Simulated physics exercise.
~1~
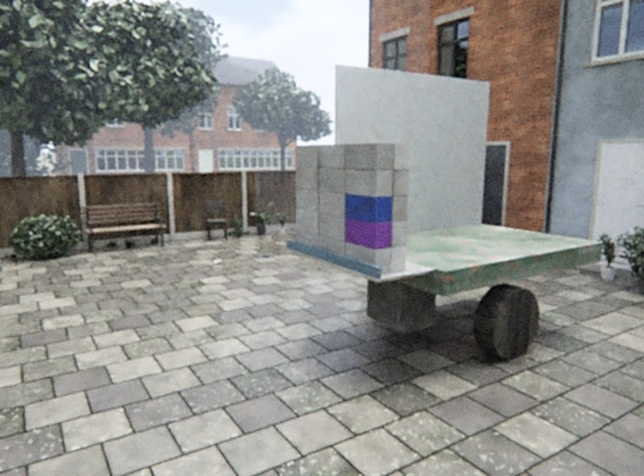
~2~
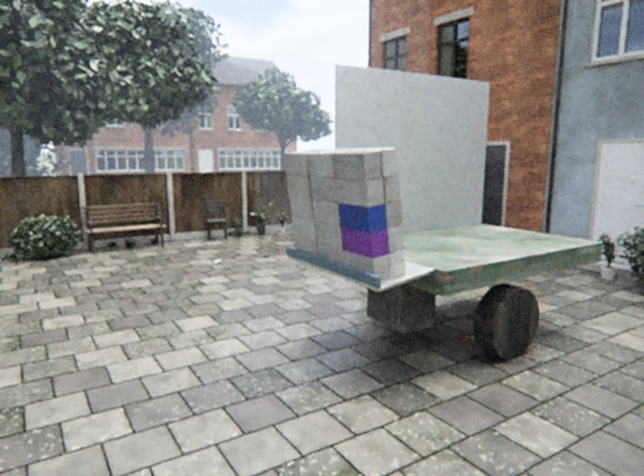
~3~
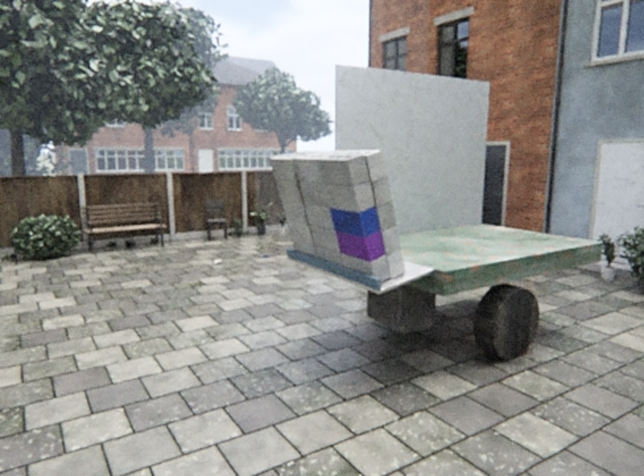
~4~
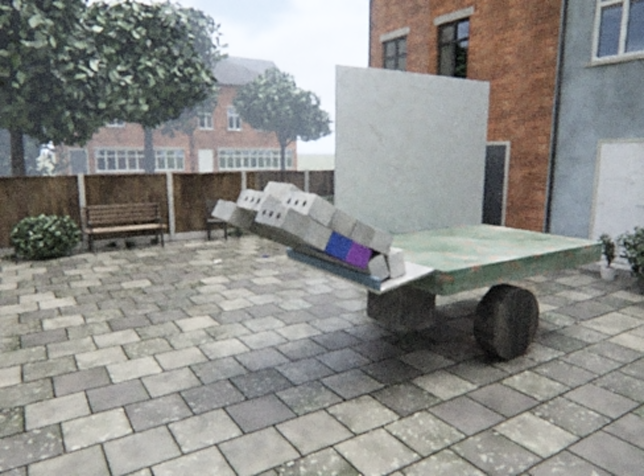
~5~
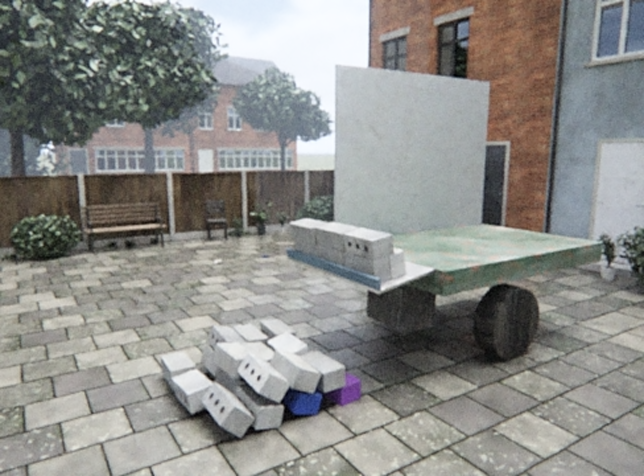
Stack of grey concrete blocks, one blue and one purple, leaning left on a tilting platform, toppling and mostly landing on the paving.
